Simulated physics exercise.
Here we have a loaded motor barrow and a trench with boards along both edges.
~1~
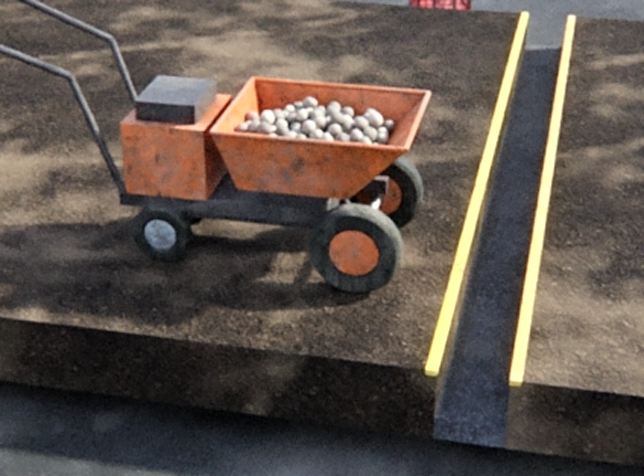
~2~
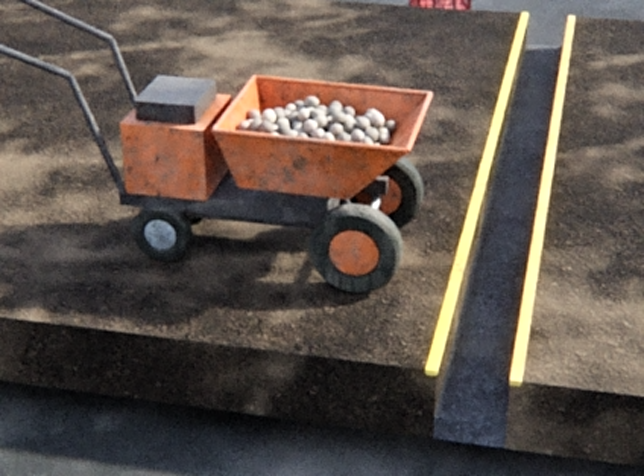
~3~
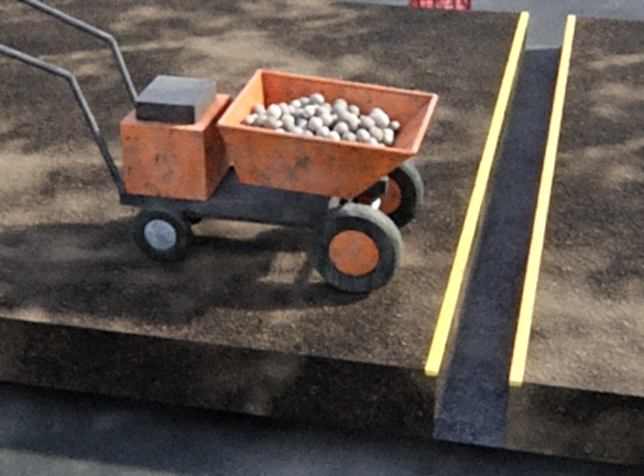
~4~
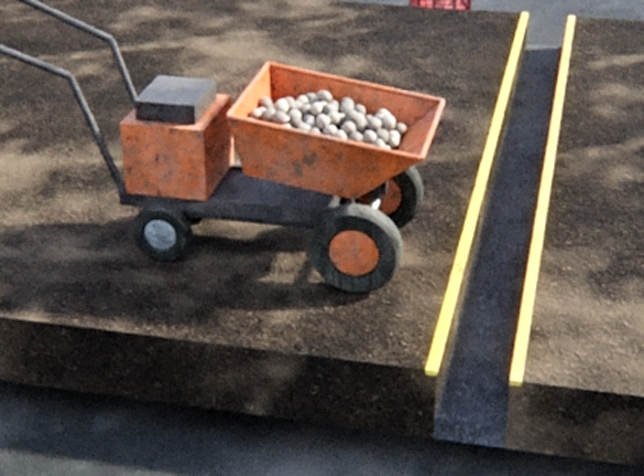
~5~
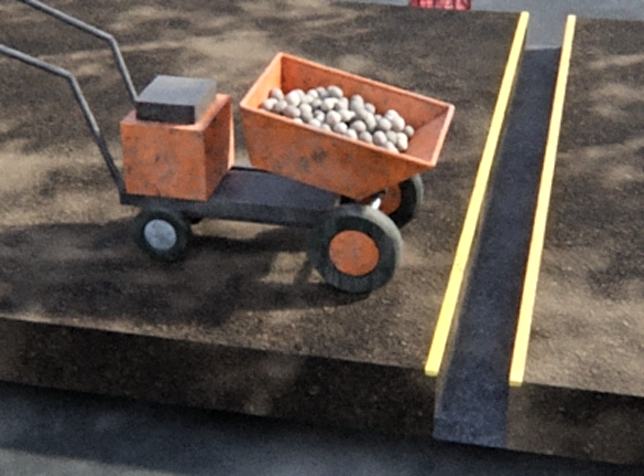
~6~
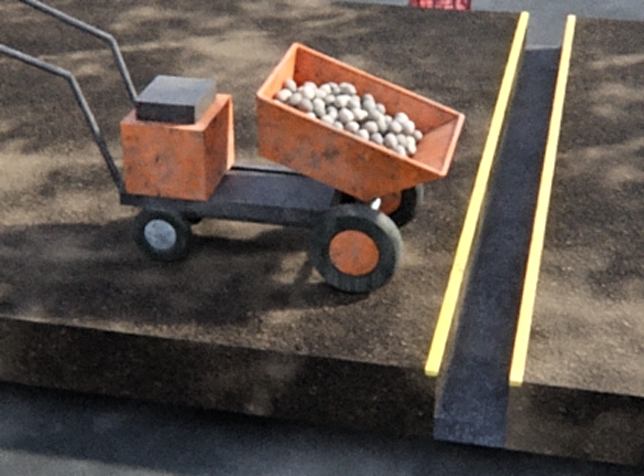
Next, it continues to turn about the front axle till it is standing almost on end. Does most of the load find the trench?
Yes.
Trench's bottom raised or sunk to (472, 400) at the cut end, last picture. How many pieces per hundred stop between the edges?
I'd put it at some 60 in a hundred.
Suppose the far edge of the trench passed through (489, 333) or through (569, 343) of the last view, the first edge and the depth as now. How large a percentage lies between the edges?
About 10 and 100 per cent.
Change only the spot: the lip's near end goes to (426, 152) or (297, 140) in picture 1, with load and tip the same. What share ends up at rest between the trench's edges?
Well, you'd get roughly 40 per cent from the first place and roughly 40 per cent from the second.
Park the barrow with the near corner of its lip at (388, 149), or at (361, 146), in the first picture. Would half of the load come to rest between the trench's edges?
A majority, then a majority.
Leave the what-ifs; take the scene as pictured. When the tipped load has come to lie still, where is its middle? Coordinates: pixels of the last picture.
Resting centre, last picture - approx. (509, 297).
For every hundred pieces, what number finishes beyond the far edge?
Result: Close to 30 %.
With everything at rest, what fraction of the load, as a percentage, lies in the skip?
I'd say around 0 per cent.
Just after the last frame, skip tipped steeply; every one in the skip.
A moment on, skip tipped right over; the larger part in the skip; roughly a quarter in or heaped over the trench; just a few beyond it; just a few falling.
Further on, skip tipped right over; about a tenth in the skip; roughly two thirds in or heaped over the trench; roughly a quarter beyond it.
When it is over, skip tipped right over; roughly two thirds in or heaped over the trench; roughly a quarter beyond it.
